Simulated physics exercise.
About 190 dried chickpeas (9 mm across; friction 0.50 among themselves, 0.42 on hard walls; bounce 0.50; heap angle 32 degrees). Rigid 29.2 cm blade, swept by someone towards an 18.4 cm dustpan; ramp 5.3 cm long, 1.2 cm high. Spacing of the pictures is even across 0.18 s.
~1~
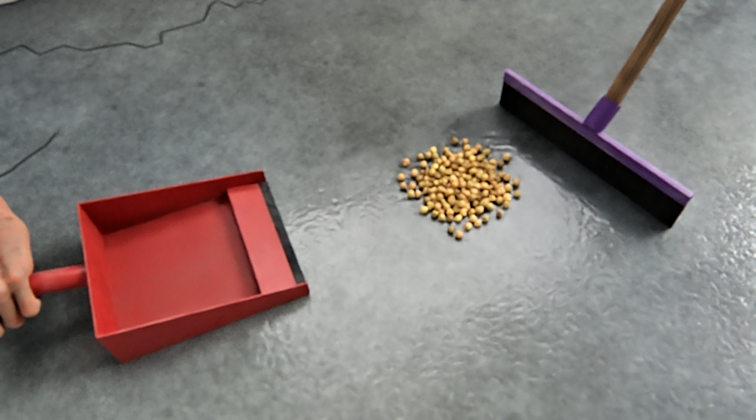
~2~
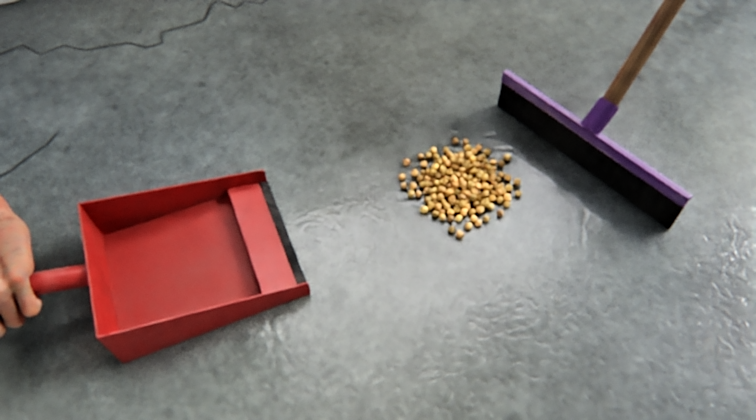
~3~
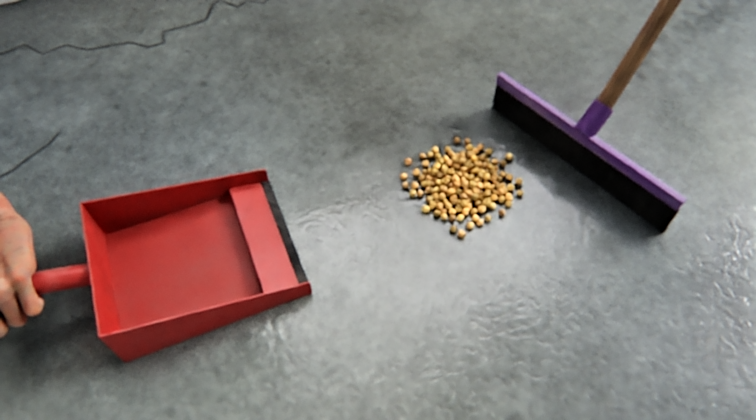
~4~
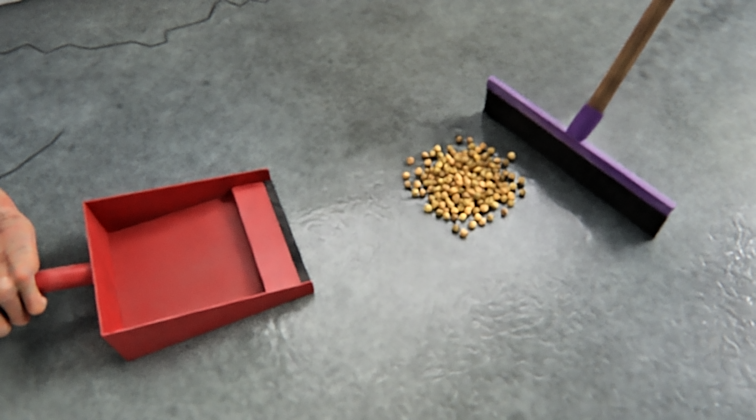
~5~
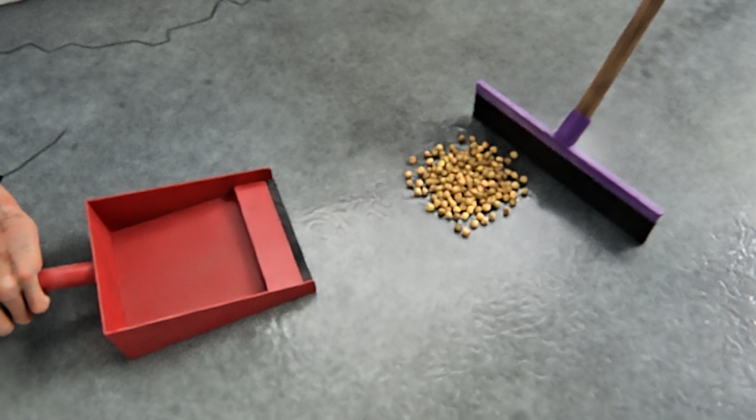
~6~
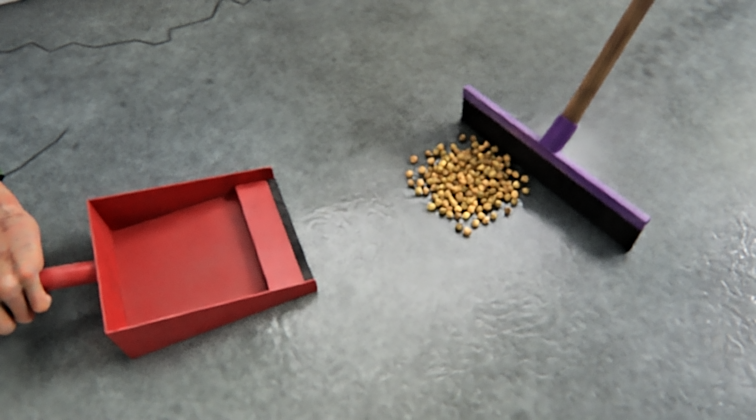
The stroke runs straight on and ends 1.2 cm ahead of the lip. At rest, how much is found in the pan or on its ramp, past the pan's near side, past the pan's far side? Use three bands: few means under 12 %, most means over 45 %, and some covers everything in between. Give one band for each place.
Pan: Some, near side: Some, far side: Few.
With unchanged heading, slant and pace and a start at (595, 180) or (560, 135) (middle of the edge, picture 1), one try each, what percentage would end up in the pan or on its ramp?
First try about 25 per cent, second about 5 per cent.
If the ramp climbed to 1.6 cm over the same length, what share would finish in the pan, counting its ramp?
Close to 20 per cent then.
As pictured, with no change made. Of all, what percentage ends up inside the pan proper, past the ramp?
It comes to some 5 per cent.
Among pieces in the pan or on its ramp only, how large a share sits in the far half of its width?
Roughly 30 per cent.
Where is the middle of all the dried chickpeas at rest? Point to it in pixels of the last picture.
Approximately (315, 258) in the last picture.
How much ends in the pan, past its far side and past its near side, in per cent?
The pan ends at 20 per cent, the near side at 30 per cent and the far side at 0 per cent.
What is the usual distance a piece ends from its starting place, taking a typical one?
Median: Approx. 24 cm.
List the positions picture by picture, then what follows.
Blade from (686, 200) to (507, 77), moved 0.0 cm, 0 of the pieces shifted so far; middle of the pieces at (458, 182); pan at (186, 269), in the first frame.
Blade from (684, 201) to (506, 78), moved 0.4 cm, 0 of the pieces shifted so far; middle of the pieces at (458, 182), in the second frame.
Blade from (678, 205) to (500, 81), moved 1.6 cm, 0 of the pieces shifted so far; middle of the pieces at (460, 182), in the third frame.
Blade from (668, 210) to (491, 84), moved 3.5 cm, 0 of the pieces shifted so far; middle of the pieces at (462, 181), in the fourth frame.
Blade from (656, 217) to (480, 89), moved 5.8 cm, 0 of the pieces shifted so far; middle of the pieces at (465, 180), in the fifth frame.
Blade from (642, 224) to (467, 93), moved 8.0 cm, 2 of the pieces shifted so far; middle of the pieces at (466, 179); pan at (194, 265), in the sixth frame.
Then, 0.22 s after the last picture, middle of the blade 19 cm from the lip; 0 % over the lip, far side 0 %, near side 15 %.
Then, 0.36 s after the last picture, middle of the blade 10 cm from the lip; 0 % over the lip, far side 0 %, near side 25 %.
Then, 0.63 s after the last picture, middle of the blade 6 cm from the lip; 20 % over the lip, far side 0 %, near side 30 %.
In the end, pan 20 %, near side 30 %, far side 0 %, in front of the lip or behind the blade 50 %.
